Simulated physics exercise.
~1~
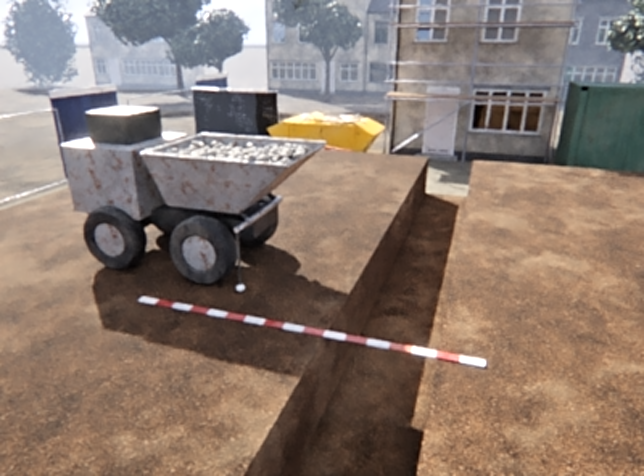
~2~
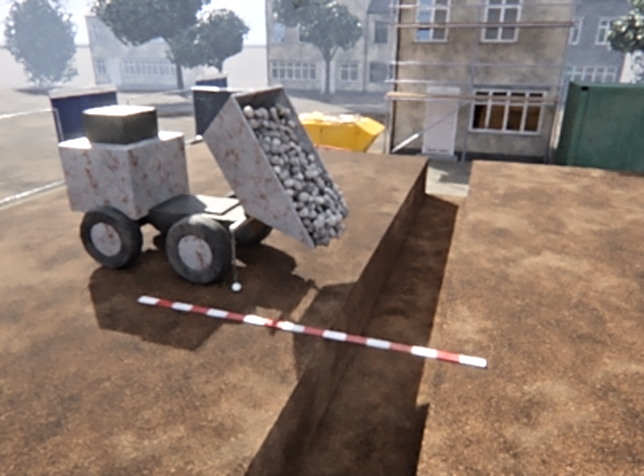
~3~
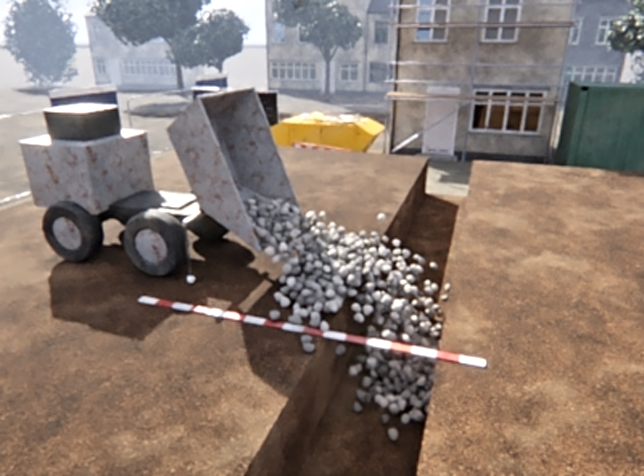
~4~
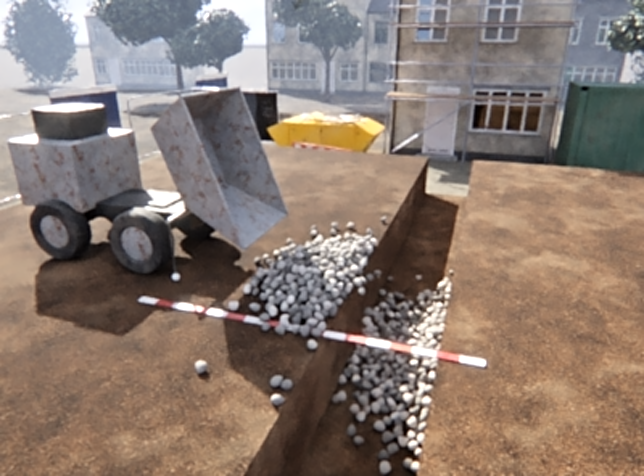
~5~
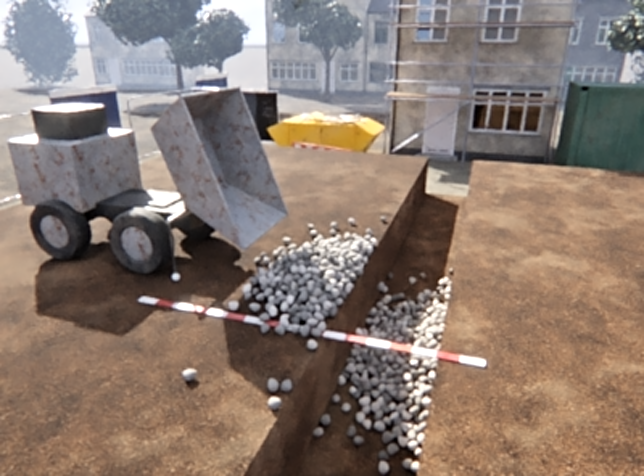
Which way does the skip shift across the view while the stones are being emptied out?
The skip moves to the left along with the dumper, away from the trench.
